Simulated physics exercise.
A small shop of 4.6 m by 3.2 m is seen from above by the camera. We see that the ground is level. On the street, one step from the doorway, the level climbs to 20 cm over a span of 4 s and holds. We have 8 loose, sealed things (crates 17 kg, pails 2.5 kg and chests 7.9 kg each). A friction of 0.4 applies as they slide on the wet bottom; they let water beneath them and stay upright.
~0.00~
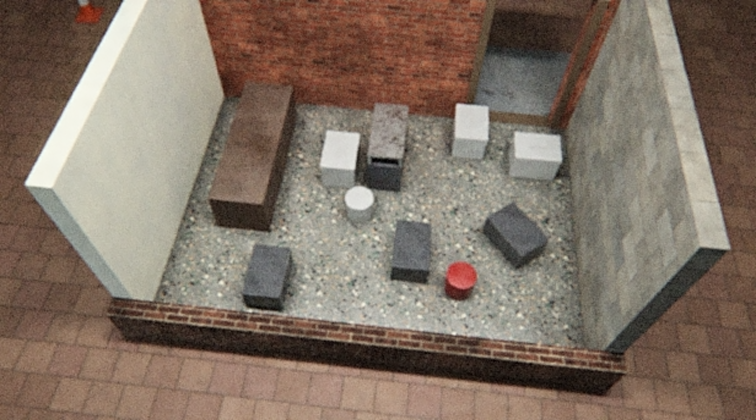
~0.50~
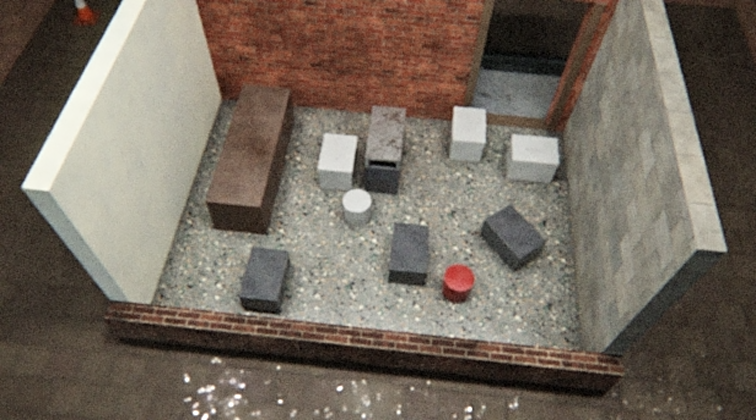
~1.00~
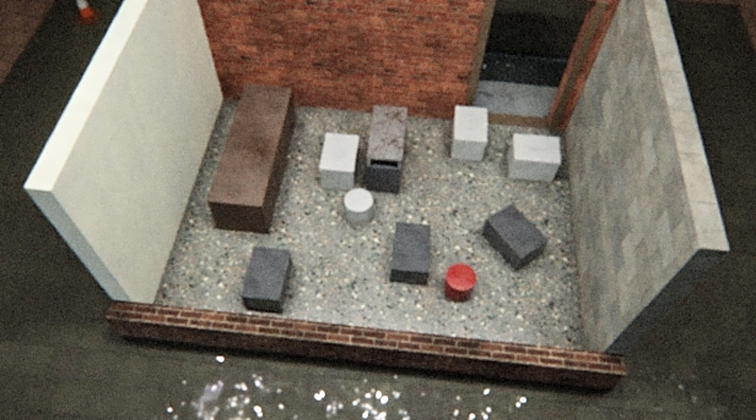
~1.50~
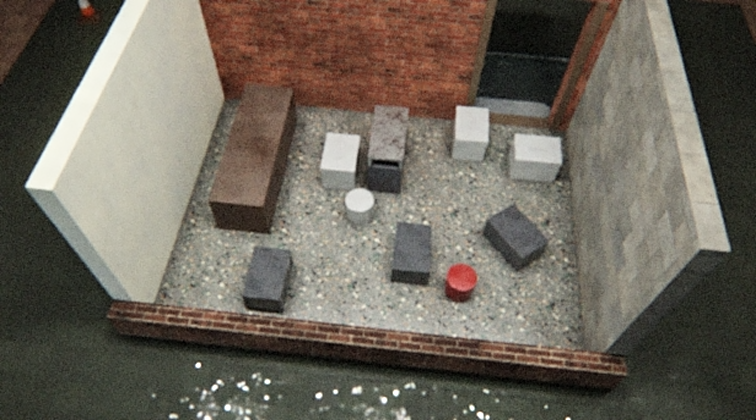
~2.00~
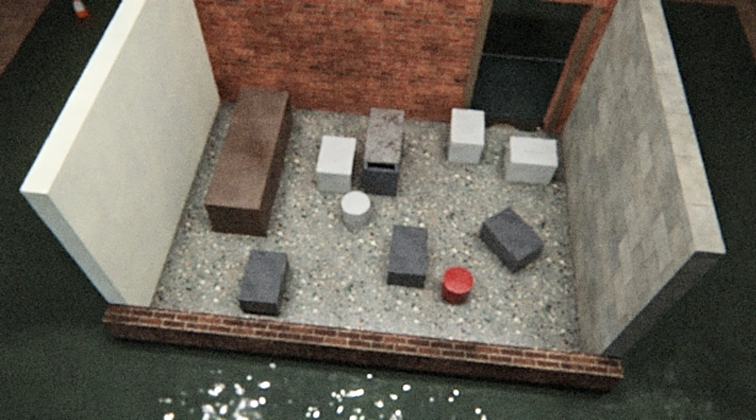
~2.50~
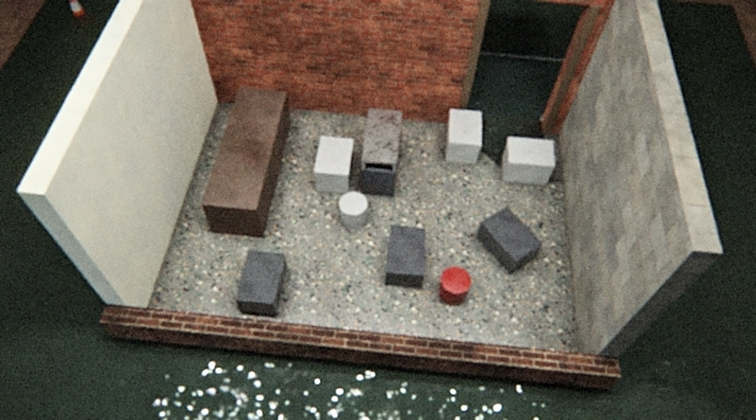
A small walled shop with a pebbled floor, seen from high above, stands on a brick-paved street, its doorway at the back right. A long brown block sits at left, with white and dark grey boxes, a pale pail and a red pail spread across the floor. Dark, glinting water spreads over the paving outside and deepens in colour, while the objects stay in place and the view shifts very slightly.
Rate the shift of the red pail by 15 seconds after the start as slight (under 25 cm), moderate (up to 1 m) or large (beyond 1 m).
Large.
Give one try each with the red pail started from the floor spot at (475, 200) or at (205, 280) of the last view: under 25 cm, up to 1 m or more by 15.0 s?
In turn: It ends far away; it travels far.
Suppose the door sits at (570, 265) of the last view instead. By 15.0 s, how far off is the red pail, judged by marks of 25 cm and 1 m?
In that case the red pail would have gone a great distance.
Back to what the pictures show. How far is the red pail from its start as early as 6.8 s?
Shift by then: About 60 cm.
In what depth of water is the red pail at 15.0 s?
Depth approx. 15 cm.
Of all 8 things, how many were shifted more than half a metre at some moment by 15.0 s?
8.
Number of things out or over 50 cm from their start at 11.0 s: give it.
The count is 8.
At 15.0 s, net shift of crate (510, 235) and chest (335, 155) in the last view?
Shifts: 350 cm / 80 cm.
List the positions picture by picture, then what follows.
The first frame shows the red pail at (462, 275), on the bottom; water covers 0.0 m2; 0 of 8 have shifted.
The second frame shows the red pail at (460, 278) rests on the ground; water covers 0.0 m2; 0 of 8 have shifted.
The third frame shows the red pail at (461, 277) rests on the ground; water covers 0.0 m2; 0 of 8 have shifted.
The fourth frame shows the red pail at (462, 277) rests on the ground; water covers 0.0 m2; 0 of 8 have shifted.
The fifth frame shows the red pail at (458, 280) rests on the ground; 0.0 m2 under water; 0 of 8 have shifted.
The sixth frame shows the red pail at (456, 280), on the bottom; 0.4 m2 under water; 0 of 8 have shifted.
After 3.5 s the red pail is near (456, 280), 0.0 m from its start, aground; 0 afloat.
After 6.8 s the red pail is near (478, 329), 0.6 m from its start, afloat; 3 afloat.
After 11.0 s the red pail is near (233, 306), 2.3 m from its start, afloat; 7 afloat.
After 15.0 s the red pail is near (237, 270), 2.3 m from its start, afloat; 8 afloat.
